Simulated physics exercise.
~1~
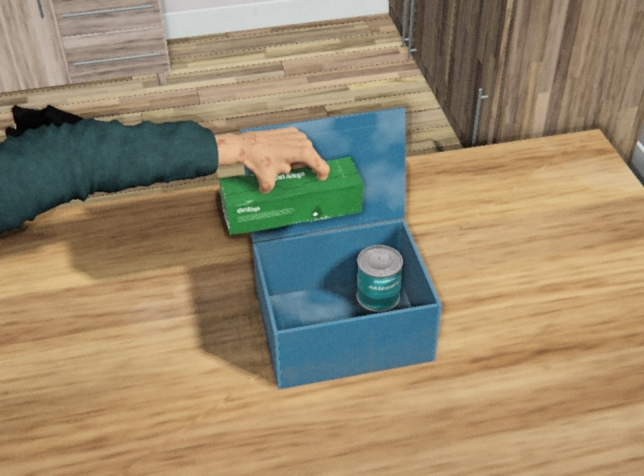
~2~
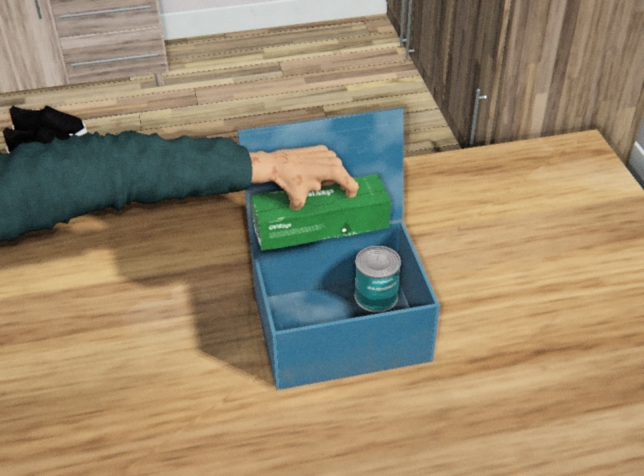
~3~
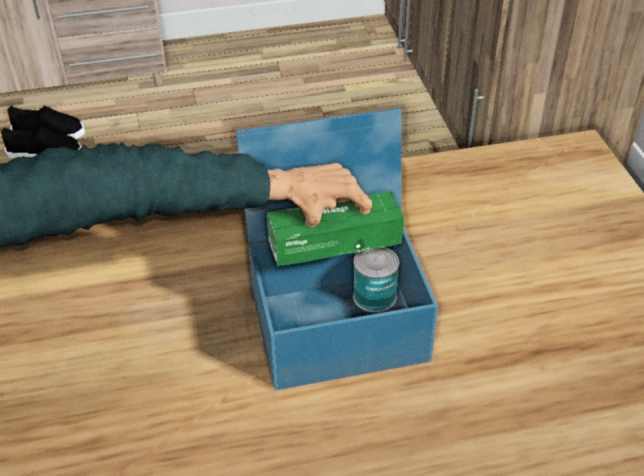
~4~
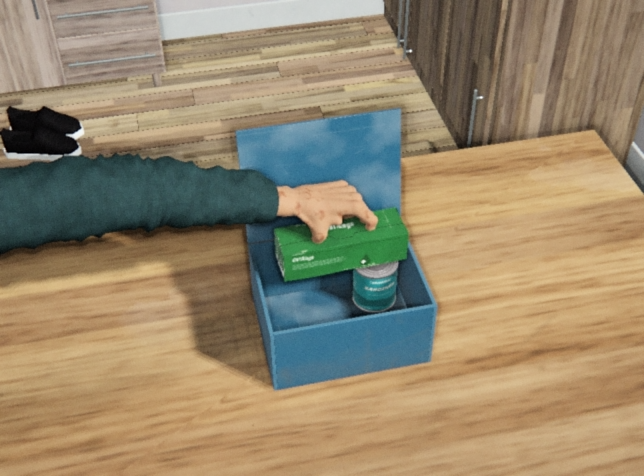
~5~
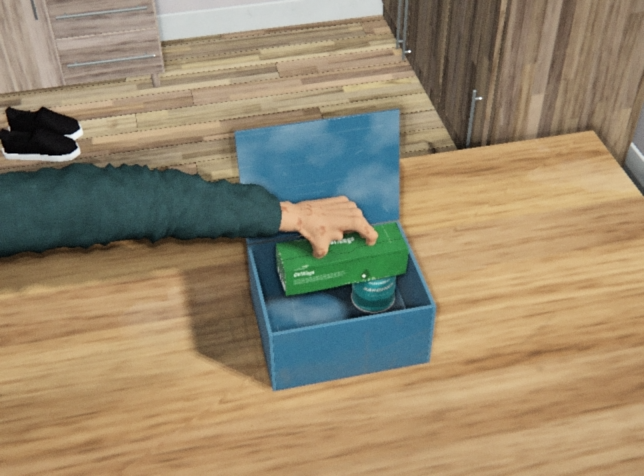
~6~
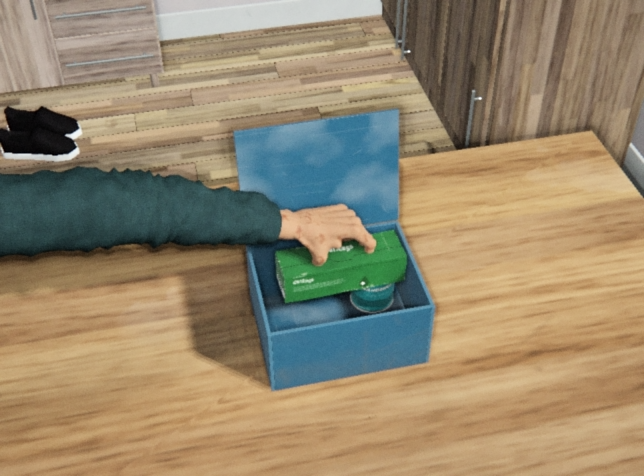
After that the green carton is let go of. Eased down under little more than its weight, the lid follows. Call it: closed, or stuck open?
Closed.
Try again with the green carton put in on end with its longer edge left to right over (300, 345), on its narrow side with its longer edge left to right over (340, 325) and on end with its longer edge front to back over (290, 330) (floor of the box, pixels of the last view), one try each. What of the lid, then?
1: Open. 2: Closed. 3: Open.
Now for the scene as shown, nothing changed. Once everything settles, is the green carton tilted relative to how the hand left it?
In the end, it winds up askew.
Then, 0.60 s past the last view, green carton on its side near (340, 330).
Then, 1.60 s past the last view, lid 59° above the rim; green carton on its side near (340, 331).
Then, 2.10 s past the last view, lid 16° above the rim; green carton on its side near (340, 331).
Finally, lid shut; down or leaning hard in the box, green carton; turquoise tin still in place. Final places as the last picture's camera would see them, green carton near (340, 331).
